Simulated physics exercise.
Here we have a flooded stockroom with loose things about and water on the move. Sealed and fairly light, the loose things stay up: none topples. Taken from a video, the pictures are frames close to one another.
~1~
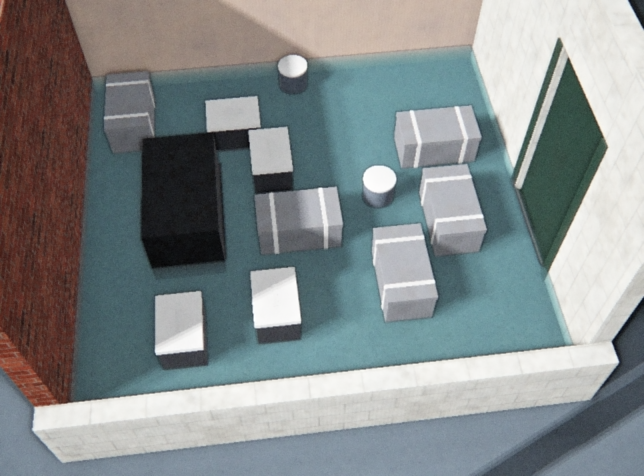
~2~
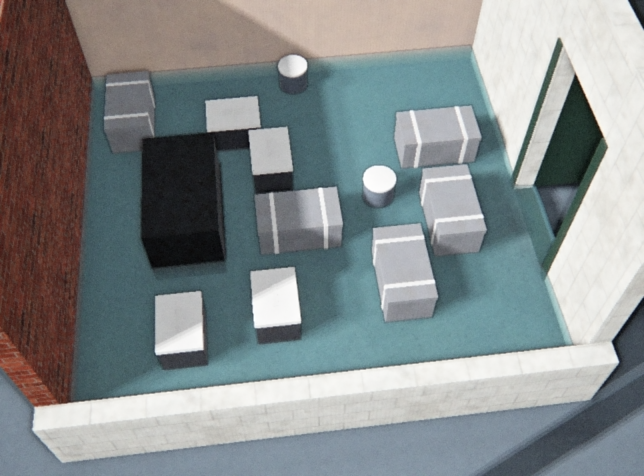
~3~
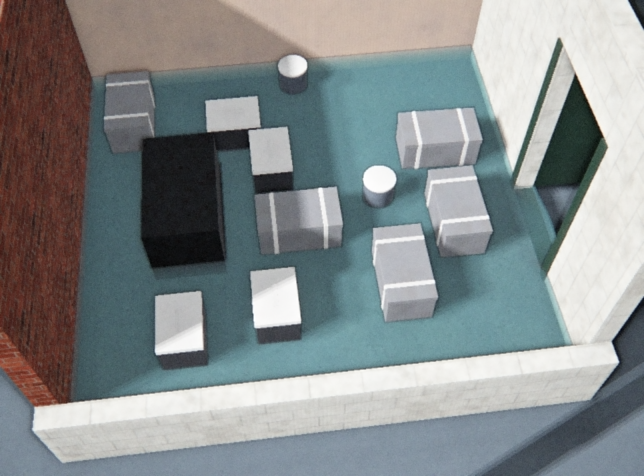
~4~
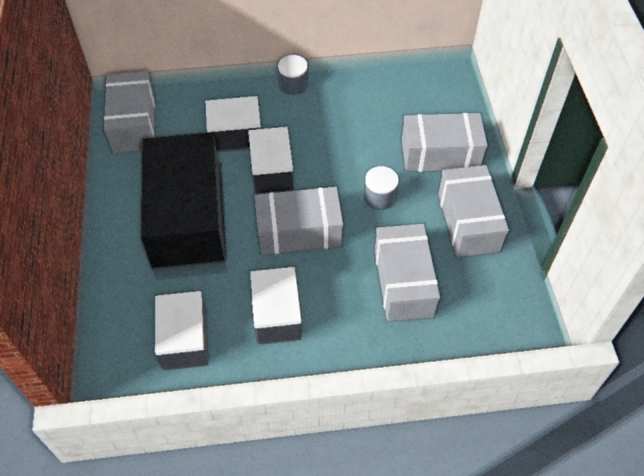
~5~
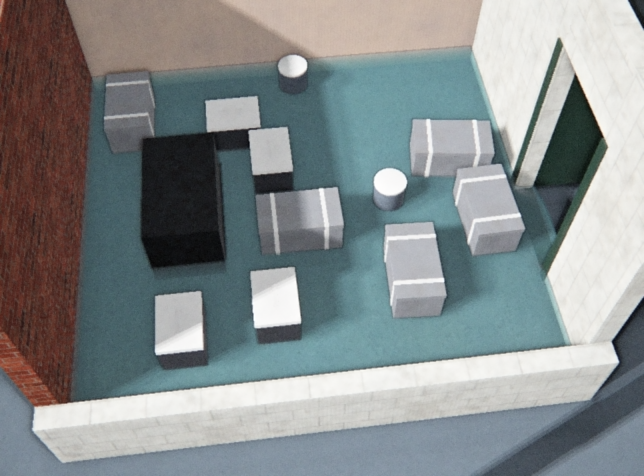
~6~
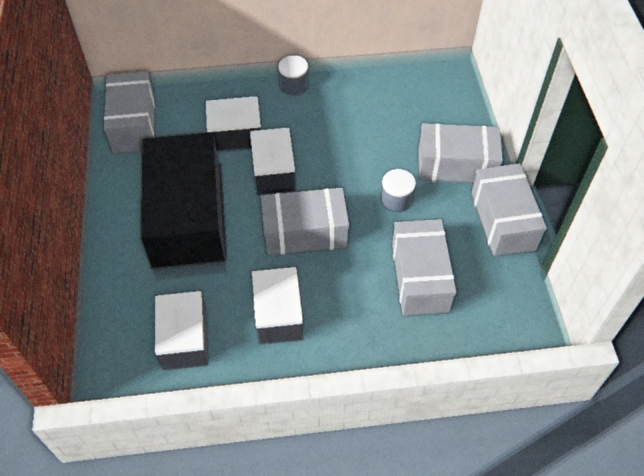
In a flooded stockroom, a green door opens and several grey trunks drift right.
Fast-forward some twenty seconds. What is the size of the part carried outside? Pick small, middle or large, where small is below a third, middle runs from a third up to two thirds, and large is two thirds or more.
Middle.
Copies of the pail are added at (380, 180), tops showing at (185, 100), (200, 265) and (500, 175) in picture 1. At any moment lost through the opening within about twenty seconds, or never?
In order: Never exits; never exits; exits.
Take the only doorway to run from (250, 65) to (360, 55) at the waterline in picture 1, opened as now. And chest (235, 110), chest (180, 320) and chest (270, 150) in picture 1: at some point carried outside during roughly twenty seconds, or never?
The three read escape, no escape and escape, in that order.
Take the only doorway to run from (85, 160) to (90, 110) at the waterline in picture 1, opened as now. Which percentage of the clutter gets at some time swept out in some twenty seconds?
About 0 per cent.
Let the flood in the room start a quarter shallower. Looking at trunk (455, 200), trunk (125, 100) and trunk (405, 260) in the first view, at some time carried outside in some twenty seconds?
Listed as asked: Ends up outside, held inside, ends up outside.
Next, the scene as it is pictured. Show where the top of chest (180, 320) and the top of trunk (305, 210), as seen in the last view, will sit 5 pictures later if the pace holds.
Look for them at about (214, 319) and about (338, 215).
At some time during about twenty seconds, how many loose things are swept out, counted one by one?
My count comes to 7.
A moment on, 1 of 11 are out; 10 afloat.
Next, 4 of 11 are out; 7 afloat.
Later, 5 of 11 are out; 6 afloat.
In the end, 7 of 11 are out; 4 afloat.
